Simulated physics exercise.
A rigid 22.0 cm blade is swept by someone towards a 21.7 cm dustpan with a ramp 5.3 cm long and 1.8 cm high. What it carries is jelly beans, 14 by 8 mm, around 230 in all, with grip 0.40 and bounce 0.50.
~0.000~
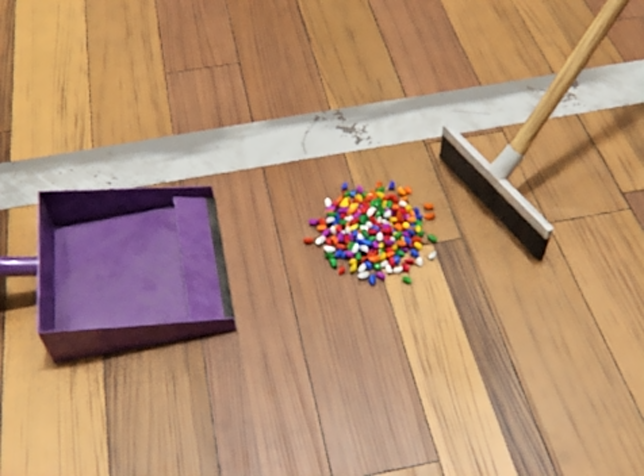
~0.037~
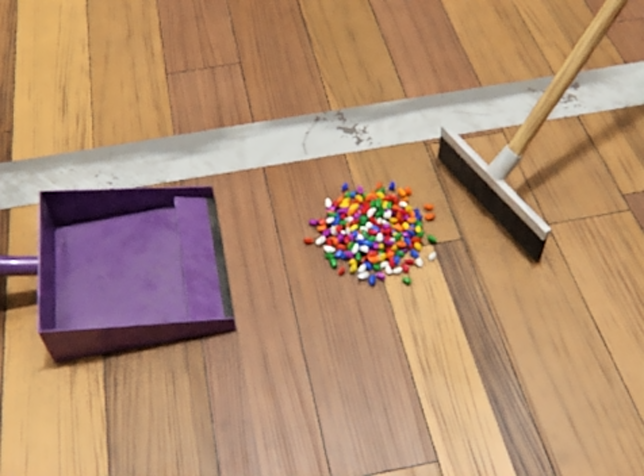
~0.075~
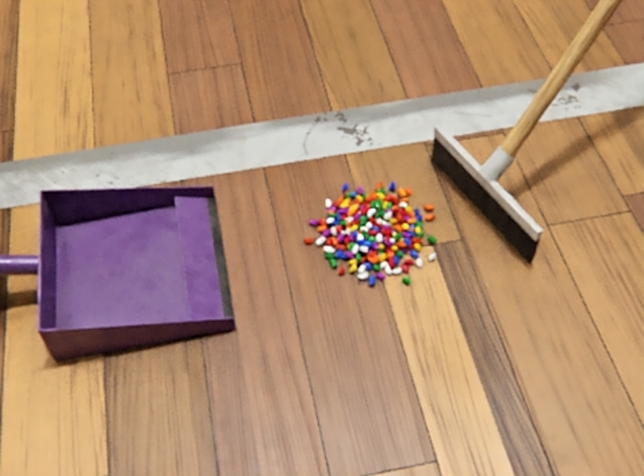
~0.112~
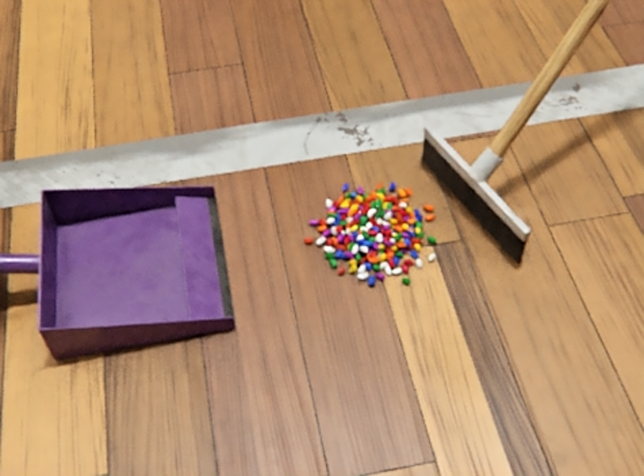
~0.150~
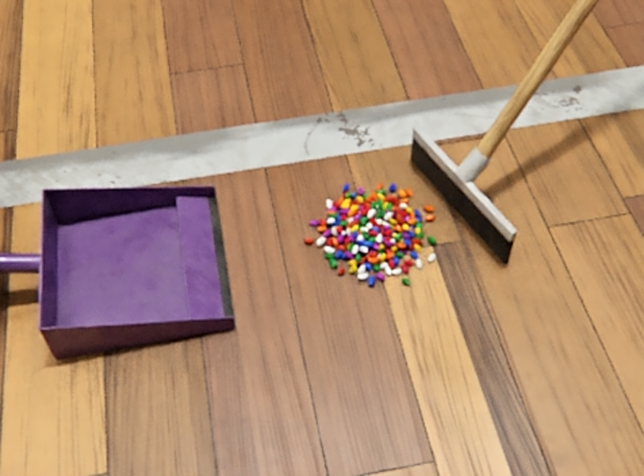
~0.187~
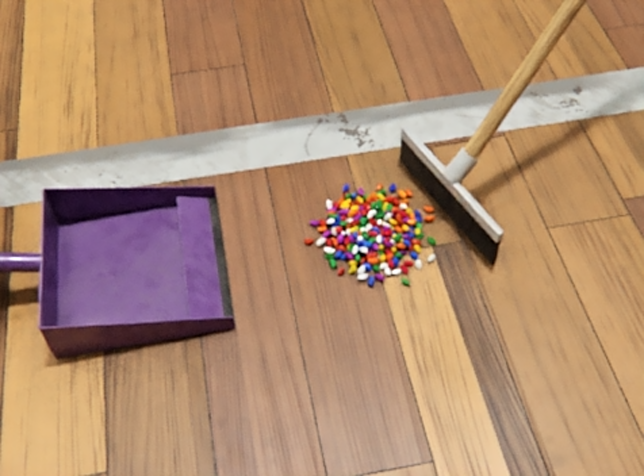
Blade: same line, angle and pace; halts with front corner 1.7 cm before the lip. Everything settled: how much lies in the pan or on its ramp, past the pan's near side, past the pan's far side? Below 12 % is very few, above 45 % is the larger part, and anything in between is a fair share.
Pan: Very few, near side: Very few, far side: Very few.
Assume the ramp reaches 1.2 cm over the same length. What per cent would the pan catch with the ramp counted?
Then around 0 percent, ramp counted.
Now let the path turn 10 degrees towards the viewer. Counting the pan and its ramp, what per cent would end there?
In that case around 5 per cent.
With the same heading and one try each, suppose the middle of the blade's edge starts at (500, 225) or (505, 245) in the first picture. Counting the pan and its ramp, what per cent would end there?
The two tries give about 5 % and about 10 %.
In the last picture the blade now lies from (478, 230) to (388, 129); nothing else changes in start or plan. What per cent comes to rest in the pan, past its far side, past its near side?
Pan 0 % / far 5 % / near 0 %.
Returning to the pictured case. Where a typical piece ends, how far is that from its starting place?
It works out to some 14 cm.
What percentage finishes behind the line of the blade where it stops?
Around 25 per cent.
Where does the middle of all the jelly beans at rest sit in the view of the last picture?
Centre at rest: Approx. (261, 254) px.
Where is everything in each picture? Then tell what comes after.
Blade from (547, 233) to (446, 131), moved 0.0 cm, 0 of the pieces shifted so far; middle of the pieces at (375, 228); pan at (125, 277), in the first picture.
Blade from (545, 234) to (444, 132), moved 0.3 cm, 0 of the pieces shifted so far; middle of the pieces at (375, 229), in the second picture.
Blade from (537, 235) to (438, 133), moved 1.2 cm, 0 of the pieces shifted so far; middle of the pieces at (375, 229), in the third picture.
Blade from (525, 236) to (428, 133), moved 2.7 cm, 0 of the pieces shifted so far; middle of the pieces at (375, 229), in the fourth picture.
Blade from (511, 236) to (416, 134), moved 4.3 cm, 0 of the pieces shifted so far; middle of the pieces at (376, 230), in the fifth picture.
Blade from (498, 237) to (405, 134), moved 5.9 cm, 0 of the pieces shifted so far; middle of the pieces at (375, 230); pan at (127, 275). Its pace works out near 0.43 m/s, heading 13 degrees away from the viewer's side, in the sixth picture.
After 0.48 s, middle of the blade 18 cm from the lip; 0 % over the lip, far side 0 %, near side 0 %.
After 0.68 s, middle of the blade 10 cm from the lip; 0 % over the lip, far side 5 %, near side 0 %.
After 0.99 s, middle of the blade 5 cm from the lip; 0 % over the lip, far side 5 %, near side 0 %.
In the end, at 2.3 s, pan 0 %, near side 0 %, far side 5 %, in front of the lip or behind the blade 95 %.
